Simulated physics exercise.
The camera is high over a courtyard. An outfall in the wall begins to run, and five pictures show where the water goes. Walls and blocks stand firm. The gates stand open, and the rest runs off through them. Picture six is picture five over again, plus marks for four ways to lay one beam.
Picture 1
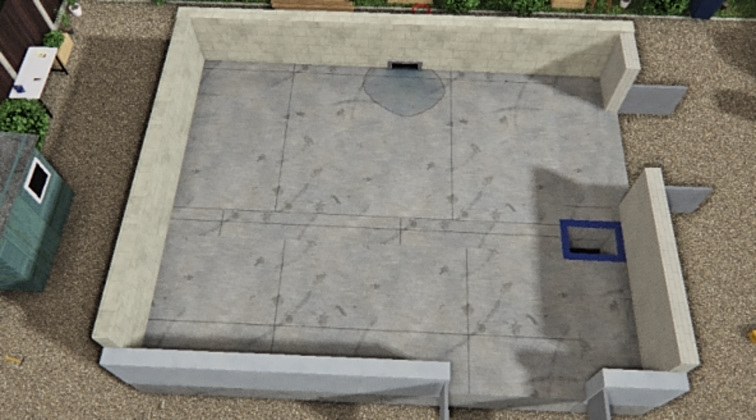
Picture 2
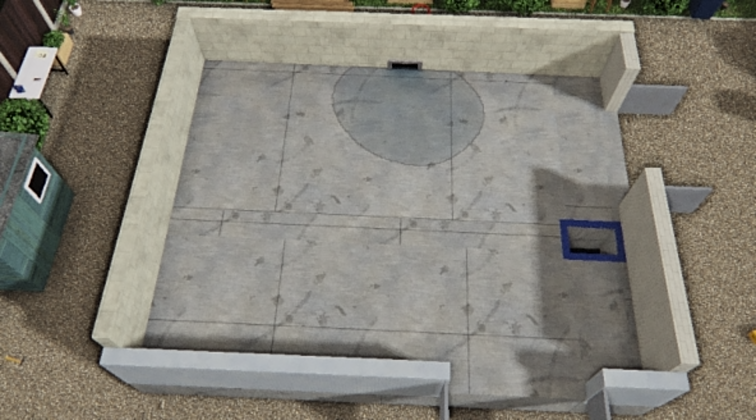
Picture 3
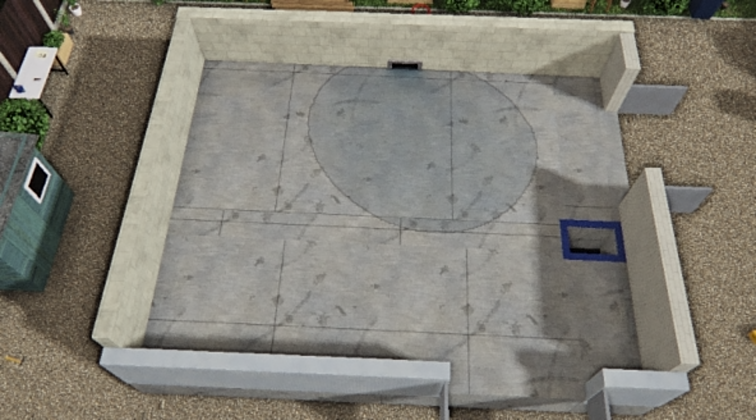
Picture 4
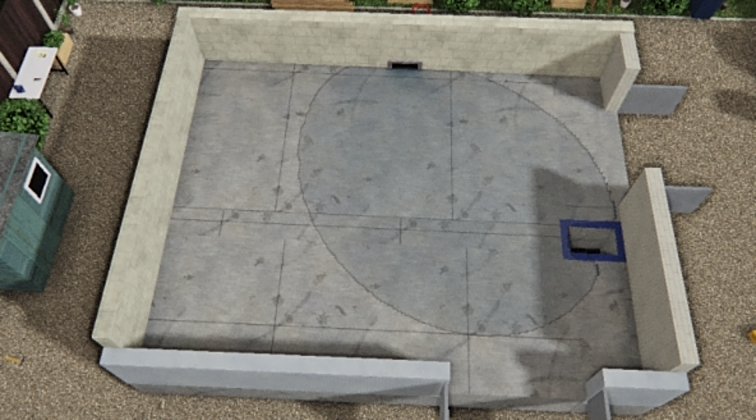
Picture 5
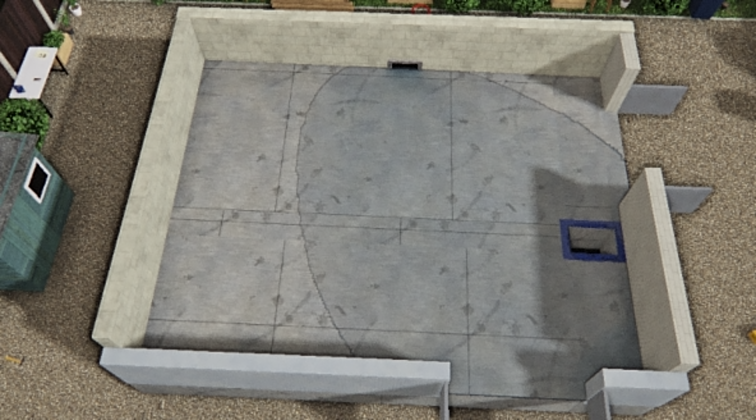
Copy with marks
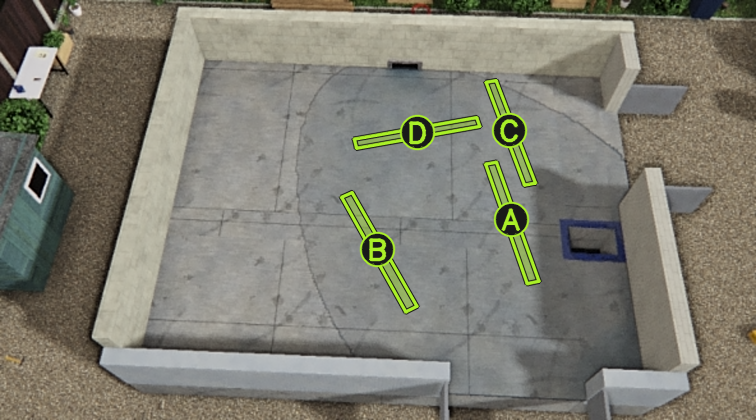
A dark wet patch spreads from the back wall across the courtyard, reaching a blue-edged drain.
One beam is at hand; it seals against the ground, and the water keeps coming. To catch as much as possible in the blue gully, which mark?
B works best here.
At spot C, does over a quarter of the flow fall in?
No.
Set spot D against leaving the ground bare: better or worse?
Spot D is worse.
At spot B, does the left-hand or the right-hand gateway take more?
The left one.
On the marked copy, A from (491, 163) to (533, 282); B from (346, 194) to (411, 309); C from (491, 81) to (530, 184); D from (355, 143) to (478, 122).
With A, about 15 % of the stream goes into the blue gully, about 85 % out by the gates.
With B, about 25 % of the stream goes into the blue gully, about 75 % out by the gates.
With C, about 17 % of the stream goes into the blue gully, about 83 % out by the gates.
With D, about 13 % of the stream goes into the blue gully, about 87 % out by the gates.
